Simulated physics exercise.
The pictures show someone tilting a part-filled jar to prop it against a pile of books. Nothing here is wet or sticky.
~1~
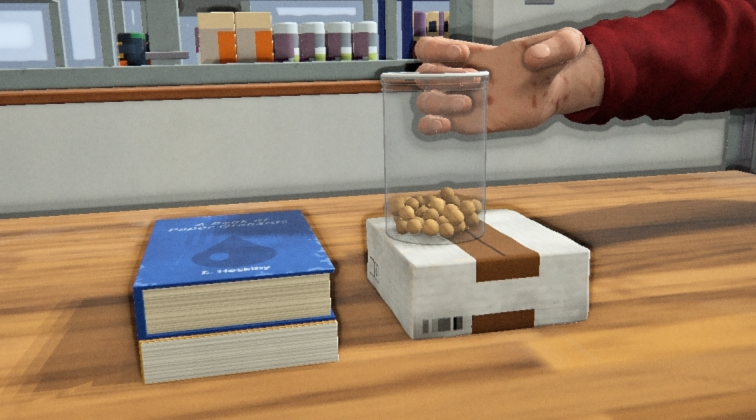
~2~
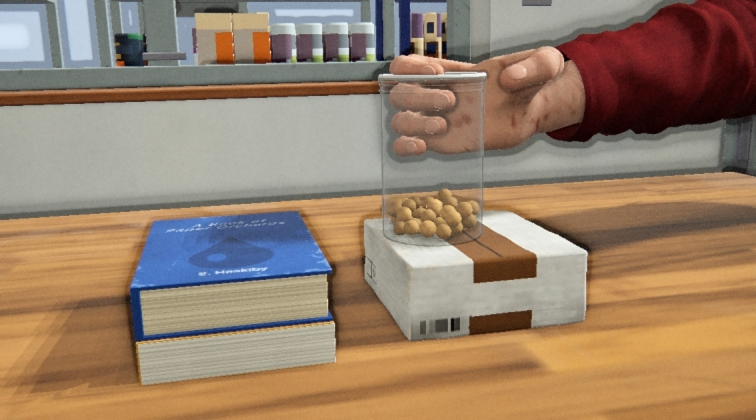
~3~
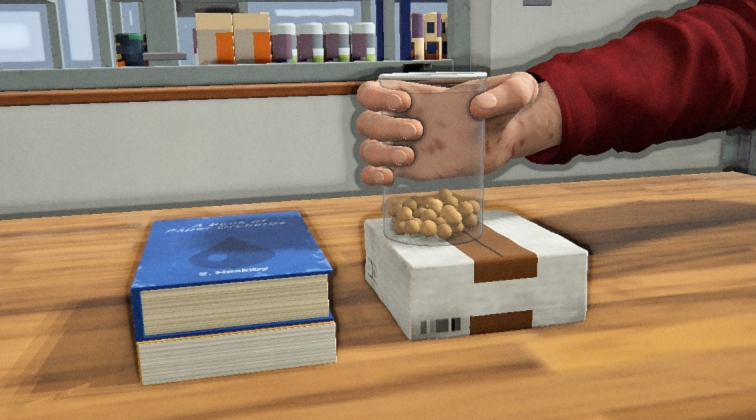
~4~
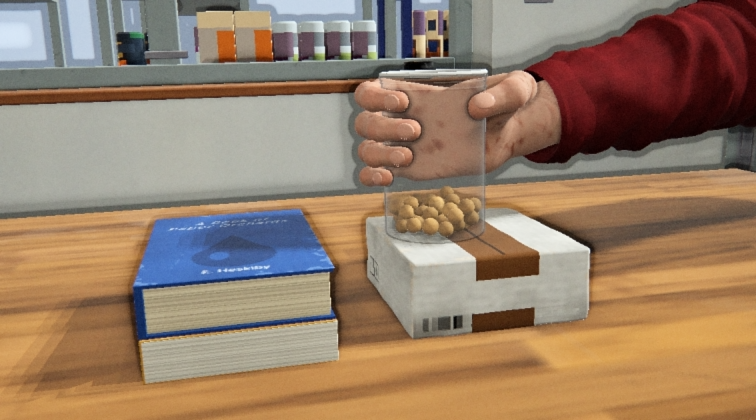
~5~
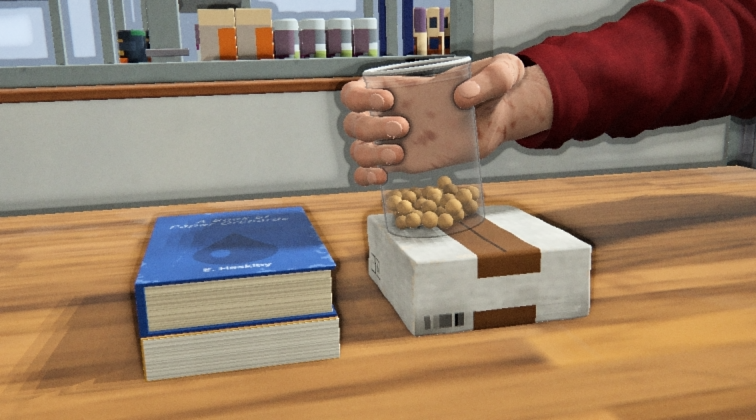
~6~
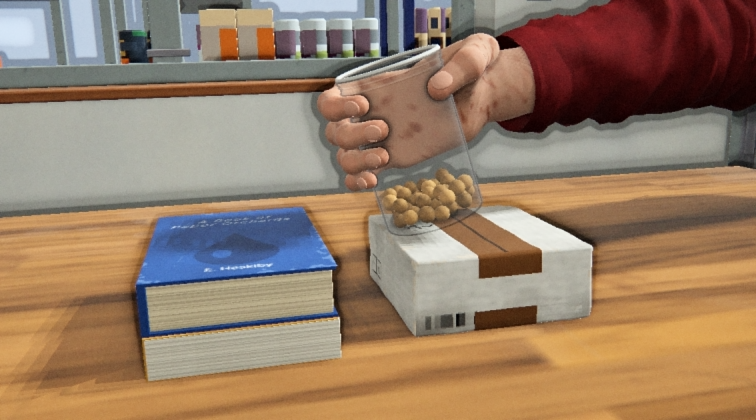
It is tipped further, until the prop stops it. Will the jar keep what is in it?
What is in the jar all remains inside.
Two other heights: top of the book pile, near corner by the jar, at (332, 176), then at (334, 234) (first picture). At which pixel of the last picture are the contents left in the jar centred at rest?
At about (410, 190), and at (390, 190).
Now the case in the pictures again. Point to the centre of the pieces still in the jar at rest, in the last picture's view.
Roughly at (374, 204).
Then, 0.30 s on from there, the jar leans 35°; everything is still inside.
Then, 0.69 s on from there, the jar leans 59°; everything is still inside.
Then, 1.10 s on from there, the jar leans 81°; everything is still inside.
In the end, the jar rests on the book pile at 82°; everything is still inside.
